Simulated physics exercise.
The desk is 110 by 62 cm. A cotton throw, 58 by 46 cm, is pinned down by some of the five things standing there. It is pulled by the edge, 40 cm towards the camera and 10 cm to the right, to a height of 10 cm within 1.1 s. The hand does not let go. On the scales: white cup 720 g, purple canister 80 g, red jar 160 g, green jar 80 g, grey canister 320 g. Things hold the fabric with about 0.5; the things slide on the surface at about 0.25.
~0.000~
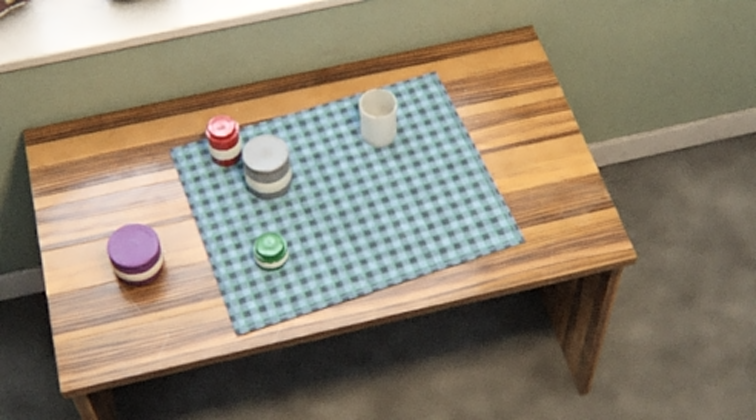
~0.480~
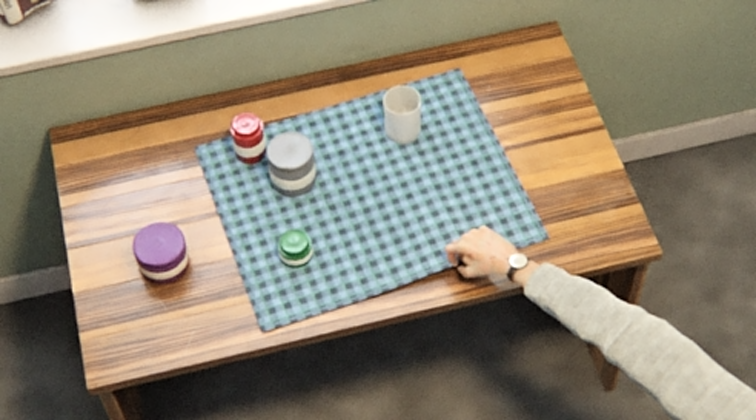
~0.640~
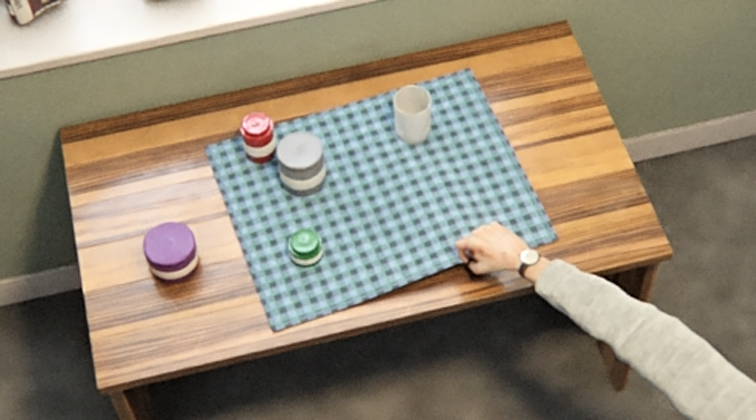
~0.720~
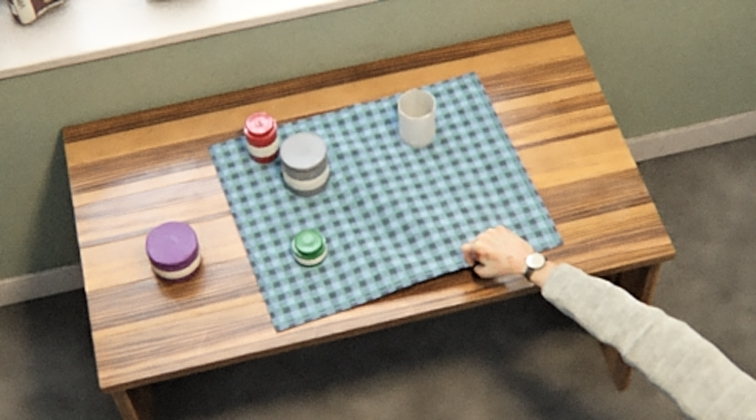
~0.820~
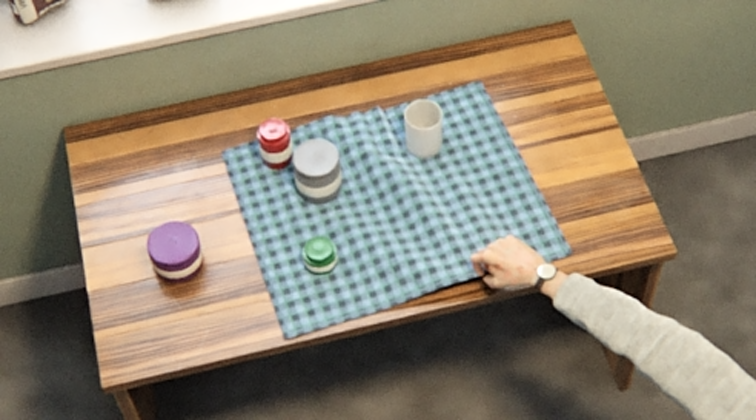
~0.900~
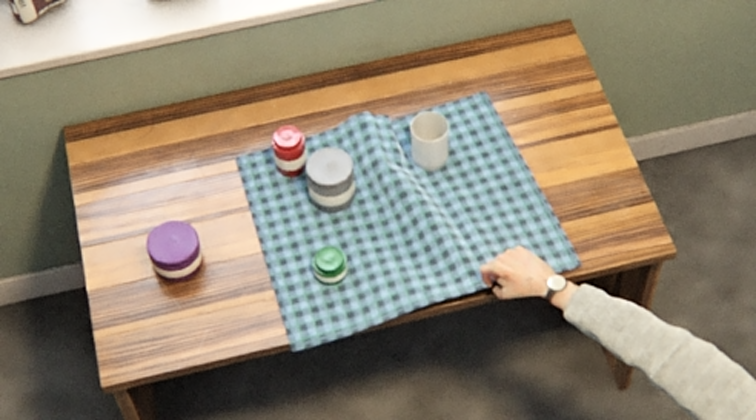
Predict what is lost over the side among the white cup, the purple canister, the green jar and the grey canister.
In order: The white cup falls off; the purple canister remains up there; the green jar falls off; the grey canister falls off.
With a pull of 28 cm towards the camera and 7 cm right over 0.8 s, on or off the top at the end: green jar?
In that case: Green jar drops off.
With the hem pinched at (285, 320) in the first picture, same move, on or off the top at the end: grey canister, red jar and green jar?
Then: Grey canister drops off, red jar falls off, green jar goes over.
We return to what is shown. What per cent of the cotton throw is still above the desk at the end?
Some 0 per cent of it.
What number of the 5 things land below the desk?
4 of them.
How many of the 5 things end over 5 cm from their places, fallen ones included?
4 of them.
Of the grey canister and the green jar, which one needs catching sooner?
First goes the green one.
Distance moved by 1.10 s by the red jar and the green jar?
Red jar 15 cm, green jar 15 cm.
At 1.1 s, 80 % of the cotton throw is still over the top; white cup 18 cm off its start, grey canister 17 cm off its start, green jar 15 cm off its start.
At 1.3 s, 55 % of the cotton throw is still over the top; white cup 31 cm off its start, grey canister 30 cm off its start, green jar 28 cm off its start.
At 1.5 s, 30 % of the cotton throw is still over the top; grey canister 42 cm off its start at (461, 279), green jar over the edge, white cup 40 cm off its start at (514, 251).
At 1.7 s, 20 % of the cotton throw is still over the top; grey canister over the edge, green jar over the edge, white cup 47 cm off its start.
At 3.3 s, 0 % of the cotton throw is still over the top; grey canister over the edge, white cup over the edge, green jar over the edge, purple canister 0 cm off its start at (172, 241).
